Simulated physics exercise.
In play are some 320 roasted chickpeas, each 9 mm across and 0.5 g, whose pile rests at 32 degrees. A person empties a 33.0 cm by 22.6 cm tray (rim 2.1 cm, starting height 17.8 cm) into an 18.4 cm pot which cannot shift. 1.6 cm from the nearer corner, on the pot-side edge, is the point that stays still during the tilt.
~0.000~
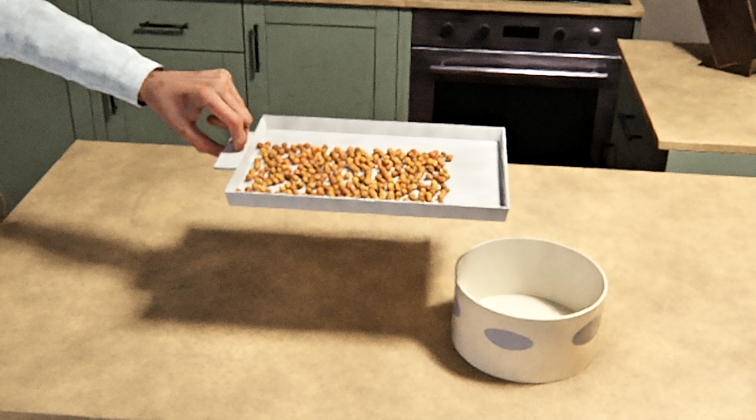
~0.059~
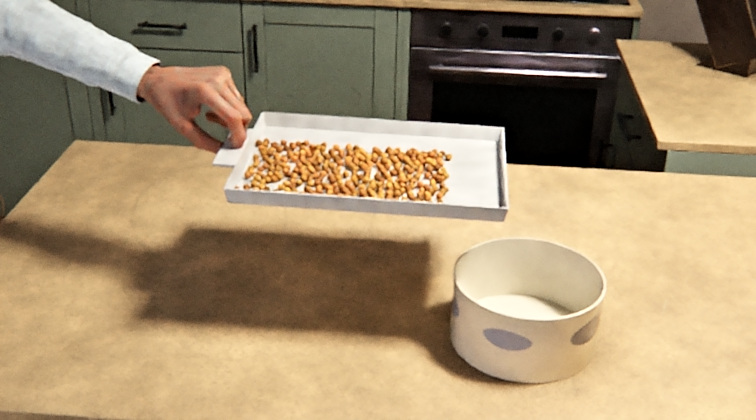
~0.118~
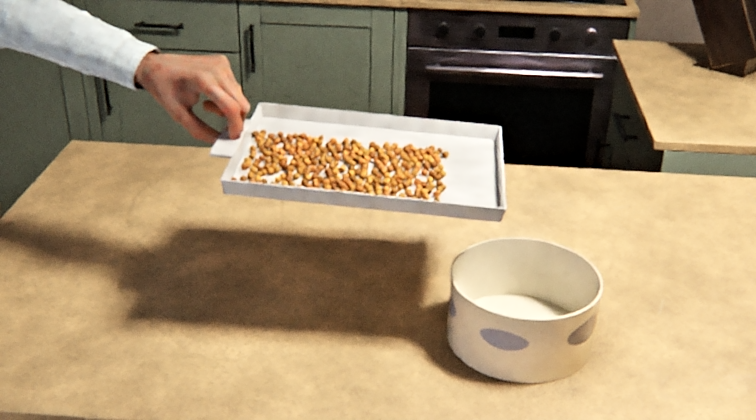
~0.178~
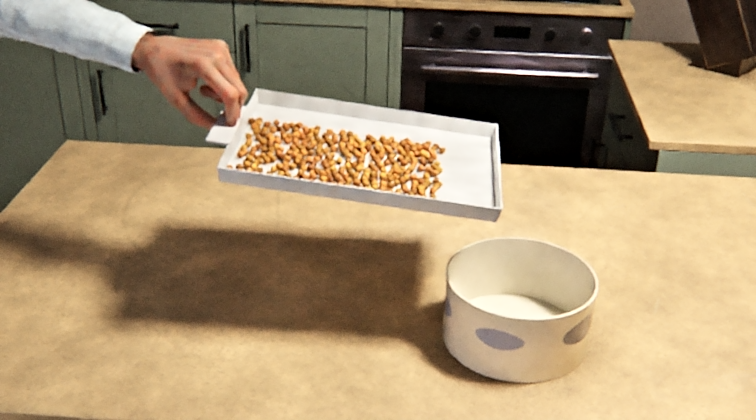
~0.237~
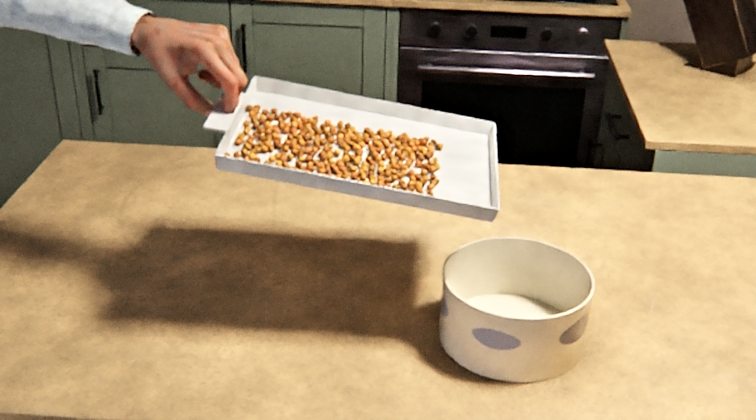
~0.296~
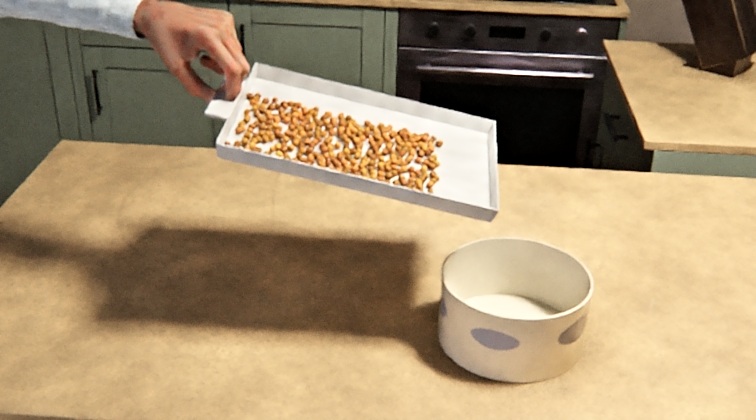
In a kitchen with green cabinets and a dark oven, a tan countertop is seen from slightly above. A hand in a pale blue sleeve holds a shallow white tray of golden-brown roasted chickpeas at its left end, above and left of a round cream pot with grey spots. The hand rises, tilting the tray gradually down toward the right, while the chickpeas stay spread in place and the view shifts very slightly.
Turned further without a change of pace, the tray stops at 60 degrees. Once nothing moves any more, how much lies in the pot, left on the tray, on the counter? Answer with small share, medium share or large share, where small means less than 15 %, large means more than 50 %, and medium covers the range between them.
Pot - small share; left on the tray - large share; counter - small share.
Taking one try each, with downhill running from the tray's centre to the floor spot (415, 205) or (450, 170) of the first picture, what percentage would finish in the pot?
The share comes to about 0 in a hundred, then about 5 in a hundred.
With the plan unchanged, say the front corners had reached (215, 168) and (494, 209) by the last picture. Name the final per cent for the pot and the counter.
Pot: 0, counter: 0.
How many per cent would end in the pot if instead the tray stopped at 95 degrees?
Roughly 90 %.
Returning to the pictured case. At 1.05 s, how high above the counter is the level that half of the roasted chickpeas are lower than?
Some 24 cm above the counter.
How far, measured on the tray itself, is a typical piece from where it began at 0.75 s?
It has moved some 9 cm from its start.
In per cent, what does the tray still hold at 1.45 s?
Estimate: Near 95 in a hundred.
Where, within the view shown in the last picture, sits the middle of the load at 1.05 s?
Approximately (472, 154) in the last picture.
Then, at 0.75 s, tilt 35 degrees; the tray holds 100 %, the pot 0 %.
After 1.05 s, tilt 51 degrees; the tray holds 100 %, the pot 0 %.
After 1.45 s, tilt 60 degrees; the tray holds 95 %, the pot 5 %.
At rest (1.9 s), pot 5 %, tray 95 %, counter 0 %.
